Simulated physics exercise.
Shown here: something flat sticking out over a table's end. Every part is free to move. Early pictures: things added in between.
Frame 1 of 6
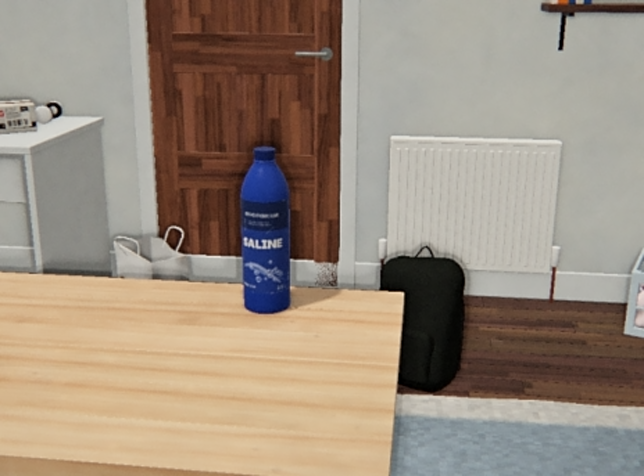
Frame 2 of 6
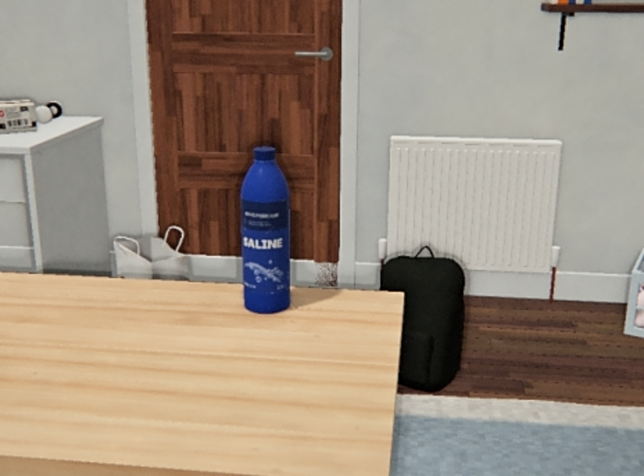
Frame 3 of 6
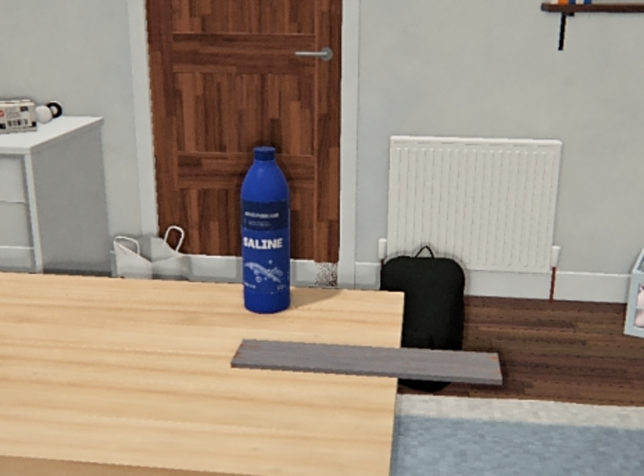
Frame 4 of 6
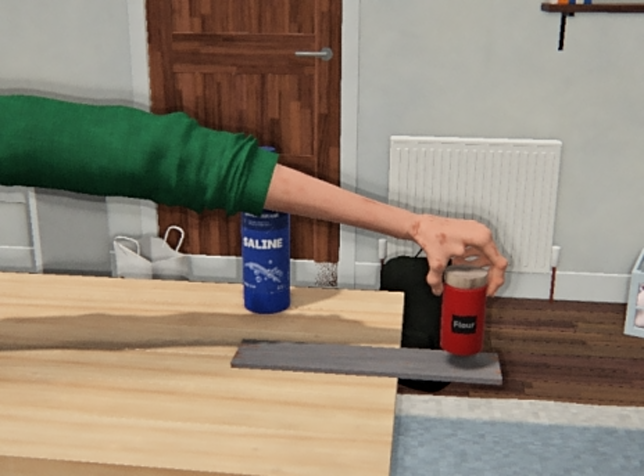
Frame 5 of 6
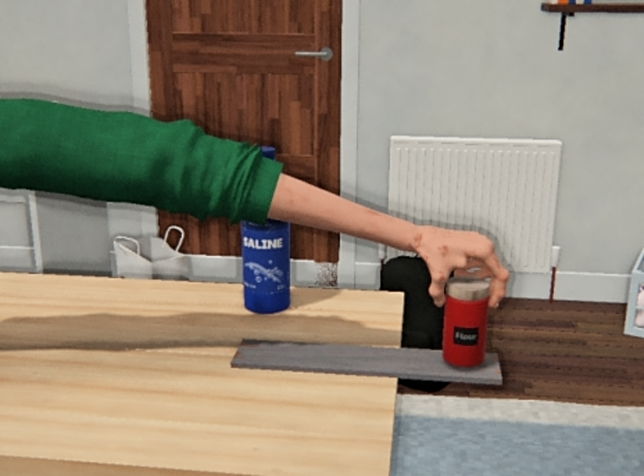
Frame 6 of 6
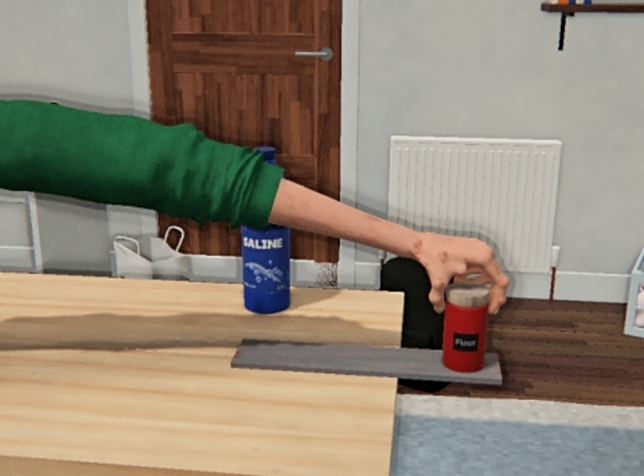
Green-sleeved arm reaching in from the left and lowering a red jar onto a grey board that appears beside a blue bottle.
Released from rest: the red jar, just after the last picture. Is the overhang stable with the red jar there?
In the end, something drops.
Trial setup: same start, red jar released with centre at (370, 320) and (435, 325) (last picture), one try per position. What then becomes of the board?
First case: It stays put; second case: It topples.
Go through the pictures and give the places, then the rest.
The last thing is not in view yet; blue bottle (266, 230), in the first frame.
The last thing is not in view yet; blue bottle (266, 230), in the second frame.
The last thing is not in view yet; blue bottle (266, 230), in the third frame.
On its way; red jar (464, 310); blue bottle (266, 230), in the fourth frame.
On its way; red jar (466, 321); blue bottle (266, 230), in the fifth frame.
Set down, still held; red jar (466, 326); blue bottle (266, 230), in the sixth frame.
Then, 0.40 s on from there, red jar now down on the floor or falling; grey board turned 73° from how it was put.
Then, 0.60 s on from there, grey board now down on the floor or falling.
Then, 0.70 s on from there, things are still on the move.
Then, 0.90 s on from there, as before.
In the end, down on the floor or falling, red jar and grey board; blue bottle unmoved. The board goes over.
